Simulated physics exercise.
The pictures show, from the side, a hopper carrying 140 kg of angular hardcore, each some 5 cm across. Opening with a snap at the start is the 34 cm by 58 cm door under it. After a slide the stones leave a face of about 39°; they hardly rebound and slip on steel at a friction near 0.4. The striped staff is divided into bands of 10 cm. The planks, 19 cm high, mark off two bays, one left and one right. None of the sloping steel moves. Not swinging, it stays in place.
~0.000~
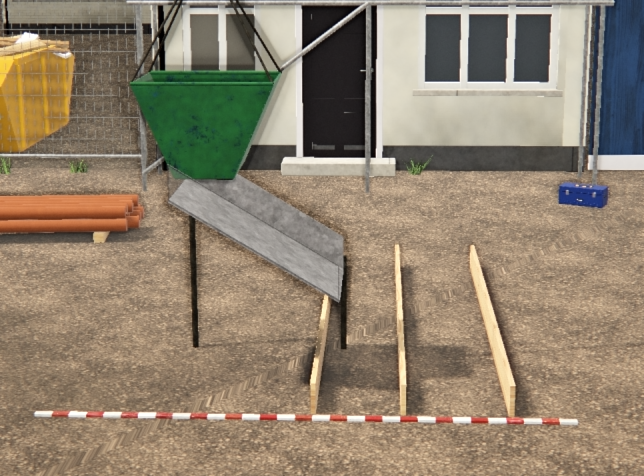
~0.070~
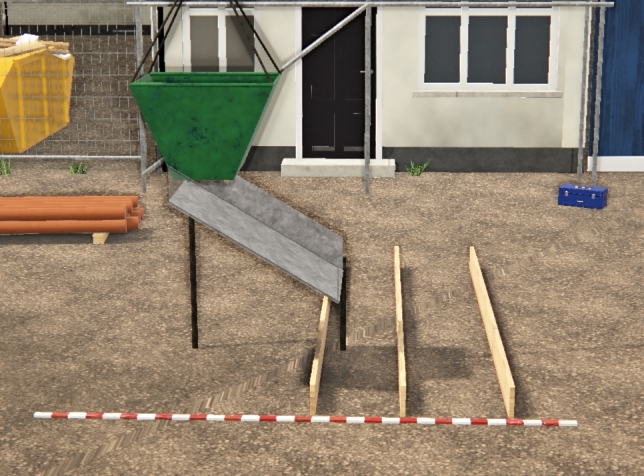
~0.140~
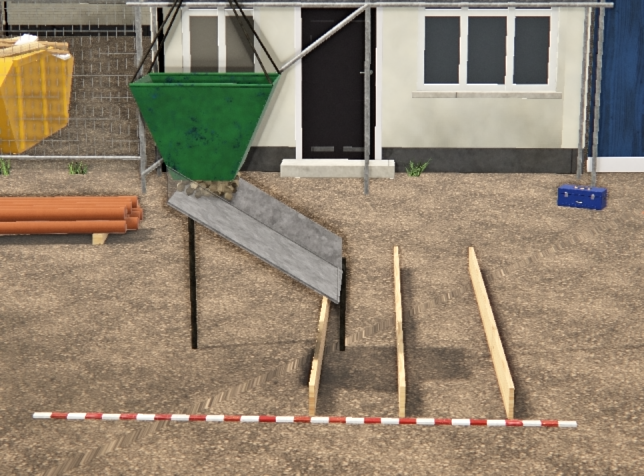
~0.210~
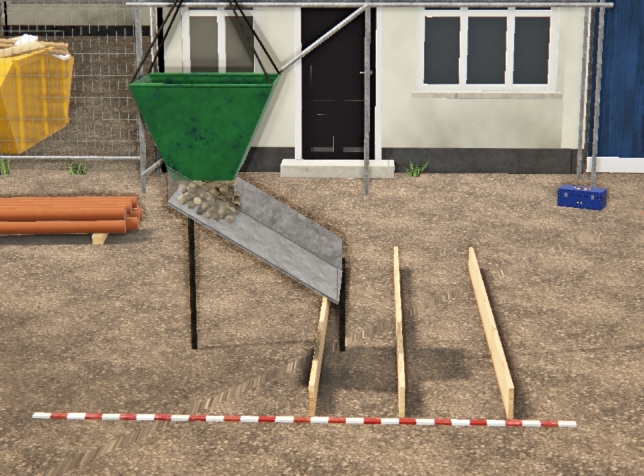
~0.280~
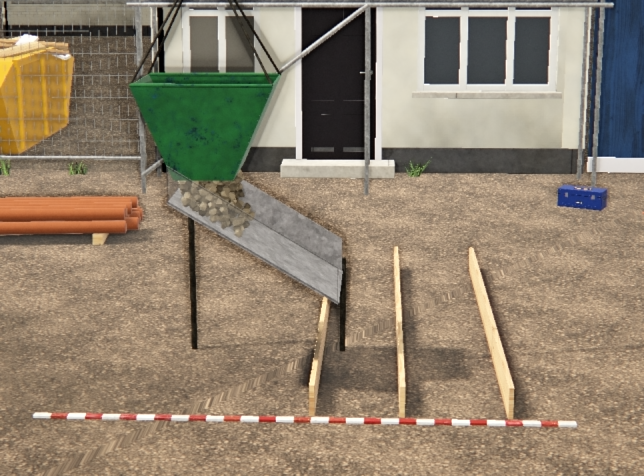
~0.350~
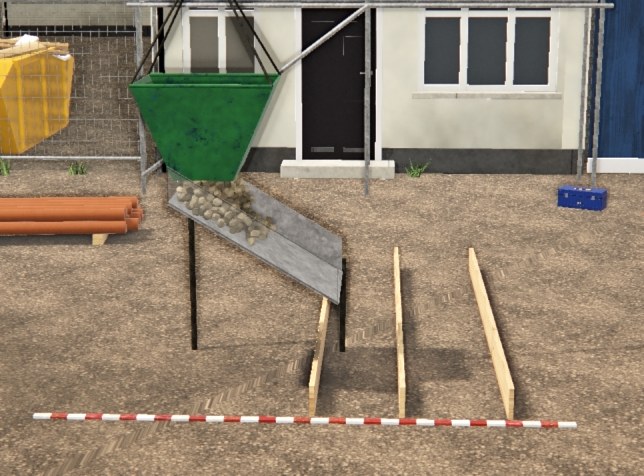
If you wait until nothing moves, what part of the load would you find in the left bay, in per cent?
I would find about 50 per cent there.
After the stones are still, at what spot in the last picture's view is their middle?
Centre position approx (402, 370).
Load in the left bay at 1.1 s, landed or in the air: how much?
Something like 20 percent.
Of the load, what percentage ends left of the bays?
Close to 0 %.
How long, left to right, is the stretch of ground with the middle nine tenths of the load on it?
Around 80 centimetres.
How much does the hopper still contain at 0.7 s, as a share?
Around 20 per cent is yet inside.
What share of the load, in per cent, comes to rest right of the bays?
Result: About 0 in a hundred.
After 0.7 s, 20 % in the hopper, 76 % on the steel, 4 % falling or lying in the left bay; the stones farthest right are at (384, 314).
After 1.1 s, 0 % in the hopper, 68 % on the steel, 21 % falling or lying in the left bay, 11 % falling or lying in the right bay; the stones farthest right are at (481, 378).
After 1.7 s, 0 % in the hopper, 24 % on the steel, 44 % falling or lying in the left bay, 32 % falling or lying in the right bay; the stones farthest right are at (495, 381).
After 2.6 s, 0 % in the hopper, 50 % falling or lying in the left bay, 50 % falling or lying in the right bay; the stones farthest right are at (495, 381).
After 4.5 s, 0 % in the hopper, 50 % in the left bay, 50 % in the right bay; the stones farthest right are at (495, 381).
